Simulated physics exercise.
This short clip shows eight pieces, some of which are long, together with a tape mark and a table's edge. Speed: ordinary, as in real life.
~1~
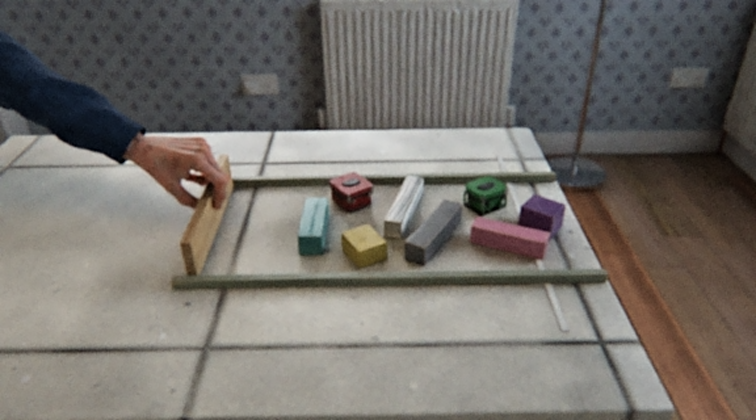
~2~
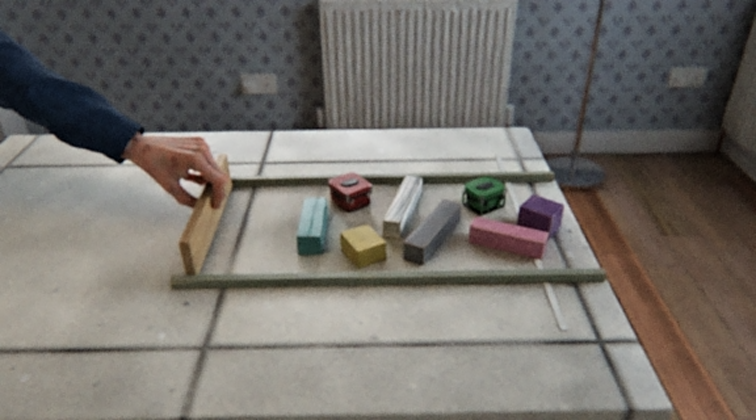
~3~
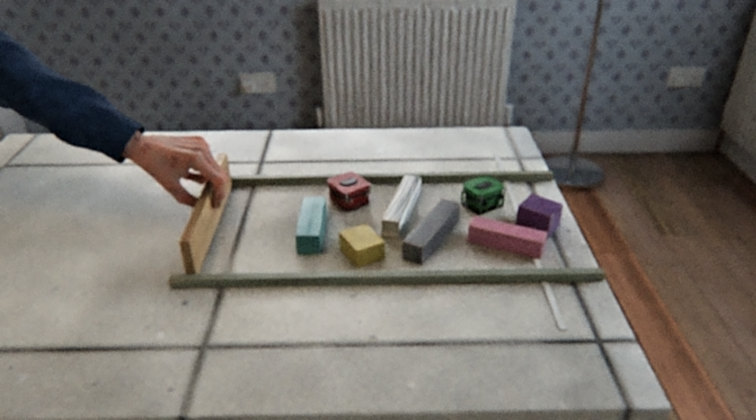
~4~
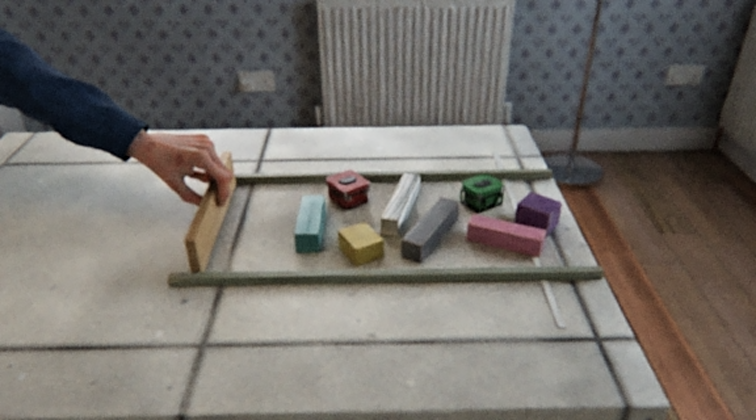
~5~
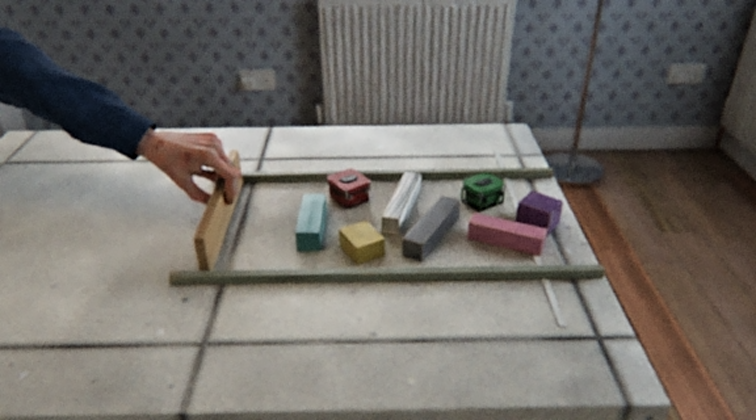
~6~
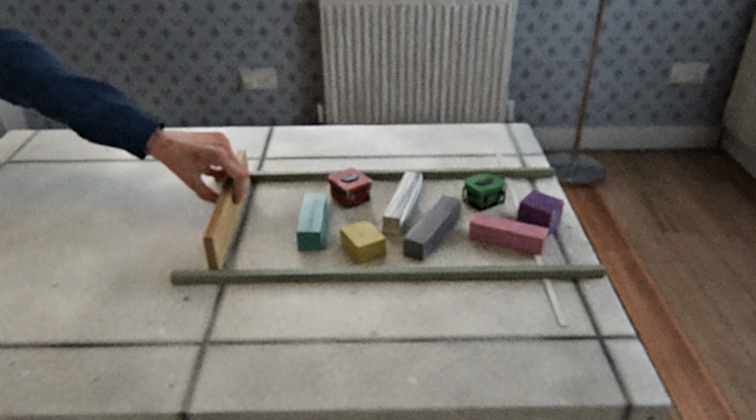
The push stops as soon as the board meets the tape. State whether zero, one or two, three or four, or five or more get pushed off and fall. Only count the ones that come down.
So the push knocks three or four off, going by the tape.
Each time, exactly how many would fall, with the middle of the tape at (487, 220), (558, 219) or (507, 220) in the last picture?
Result per try: 2; 6; 3.
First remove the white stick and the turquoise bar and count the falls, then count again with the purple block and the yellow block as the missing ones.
I'd say 2 the first time and 2 the second time.
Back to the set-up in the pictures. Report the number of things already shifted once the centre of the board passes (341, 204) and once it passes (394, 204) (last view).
By then 3, and 6.
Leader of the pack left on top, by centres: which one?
The white stick is the one.
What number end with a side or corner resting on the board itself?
The count in contact is 3.
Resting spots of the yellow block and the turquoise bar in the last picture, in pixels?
The one named first is at (564, 249), the next at (538, 216).
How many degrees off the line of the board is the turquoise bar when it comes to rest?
I'd say it's about 0° out of line.
Early on, none off yet; purple block at rest near (540, 212); pink bar at rest near (508, 234); green case at rest near (484, 192).
A while later, none off yet; purple block at rest near (540, 212); pink bar travelled a little near (521, 234); green case at rest near (484, 192).
Further along, none off yet; purple block travelled about its own width near (572, 210); pink bar travelled about its own width near (592, 240); green case travelled well along near (547, 193).
Finally, the number that fall off is three or four; lost, grey bar, green case, pink bar and purple block.
